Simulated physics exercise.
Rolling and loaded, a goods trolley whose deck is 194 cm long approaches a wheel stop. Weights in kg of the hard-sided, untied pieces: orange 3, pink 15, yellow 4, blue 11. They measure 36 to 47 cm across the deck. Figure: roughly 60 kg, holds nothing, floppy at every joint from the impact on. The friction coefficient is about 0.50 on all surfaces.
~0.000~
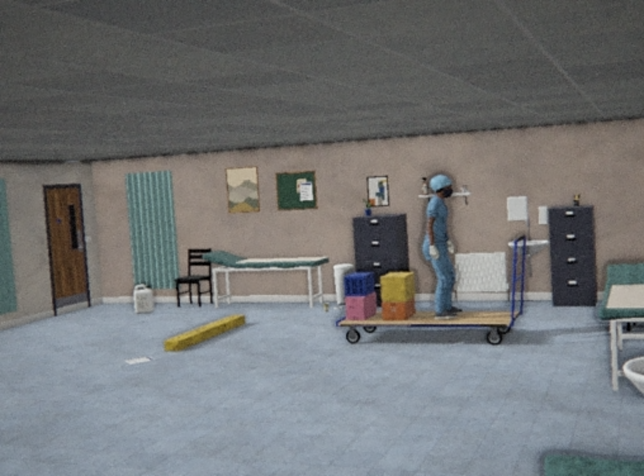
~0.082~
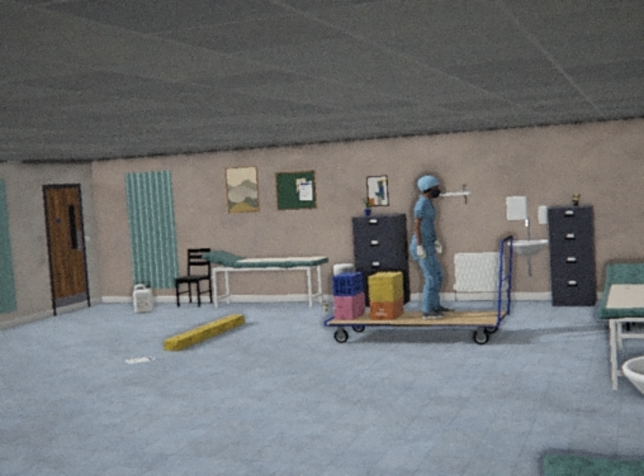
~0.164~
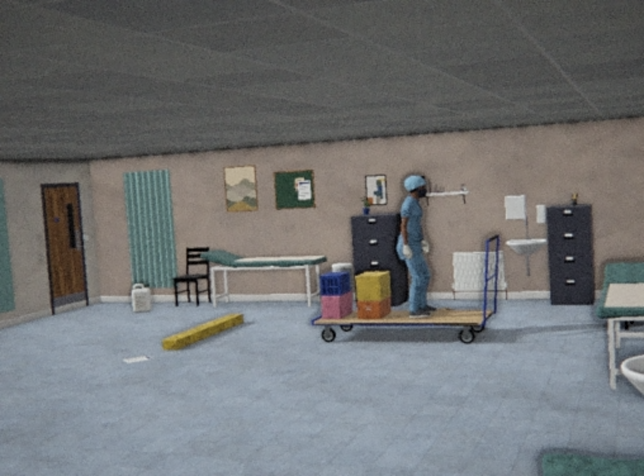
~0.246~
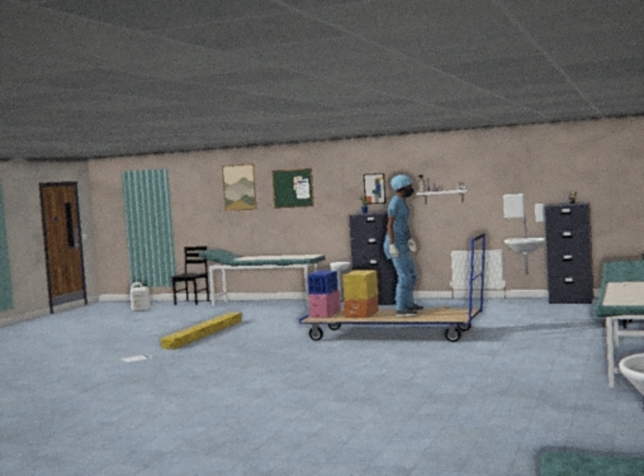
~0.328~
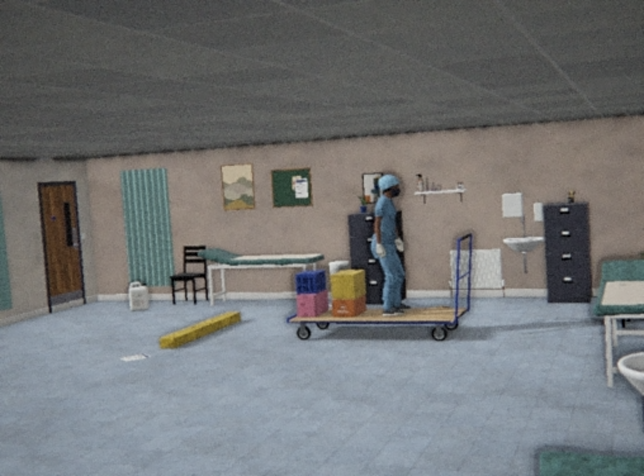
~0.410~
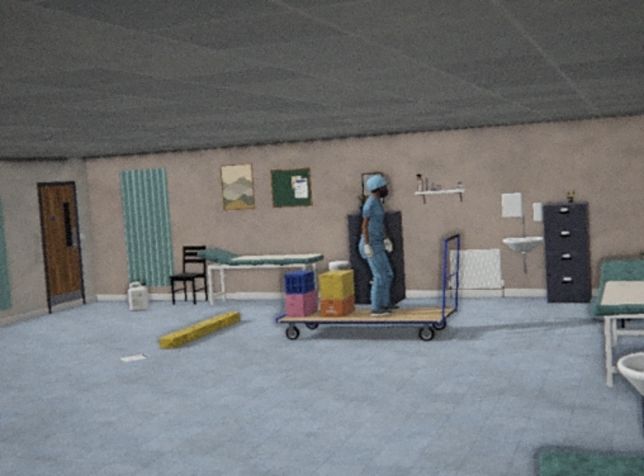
A figure in blue scrubs stands on a trolley rolling left with colourful boxes.
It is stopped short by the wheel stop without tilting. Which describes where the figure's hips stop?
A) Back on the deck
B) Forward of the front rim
The answer is A.
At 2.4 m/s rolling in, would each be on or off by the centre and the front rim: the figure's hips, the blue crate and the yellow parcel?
Result: Hips gone; blue gone; yellow gone.
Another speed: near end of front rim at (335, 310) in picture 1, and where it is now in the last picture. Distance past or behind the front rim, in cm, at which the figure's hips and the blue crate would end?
Rest points: Hips at 70 cm behind, blue at 10 cm behind.
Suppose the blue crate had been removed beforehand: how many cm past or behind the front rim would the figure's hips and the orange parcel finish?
Then hips 70 behind, orange 40 behind.
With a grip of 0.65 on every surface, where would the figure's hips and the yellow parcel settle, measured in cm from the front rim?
Hips 70 behind, yellow 110 past.
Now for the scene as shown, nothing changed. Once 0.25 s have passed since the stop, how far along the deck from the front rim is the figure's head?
The head is some 80 cm back from the front rim.
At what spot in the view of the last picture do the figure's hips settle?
(256, 305).
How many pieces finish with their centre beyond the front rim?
The number of them is 3.
After 1.11 s the deck stops.
After 1.36 s the figure's hips are 64 cm behind the rim, near (245, 268) in the last picture's view.
After 1.66 s the figure's hips are 71 cm behind the rim, near (252, 299) in the last picture's view.
After 2.11 s the figure's hips are 79 cm behind the rim, near (258, 306) in the last picture's view.
At rest, 4.9 s, past the rim, pink parcel, yellow parcel and blue crate; behind it, orange parcel and the figure's hips.
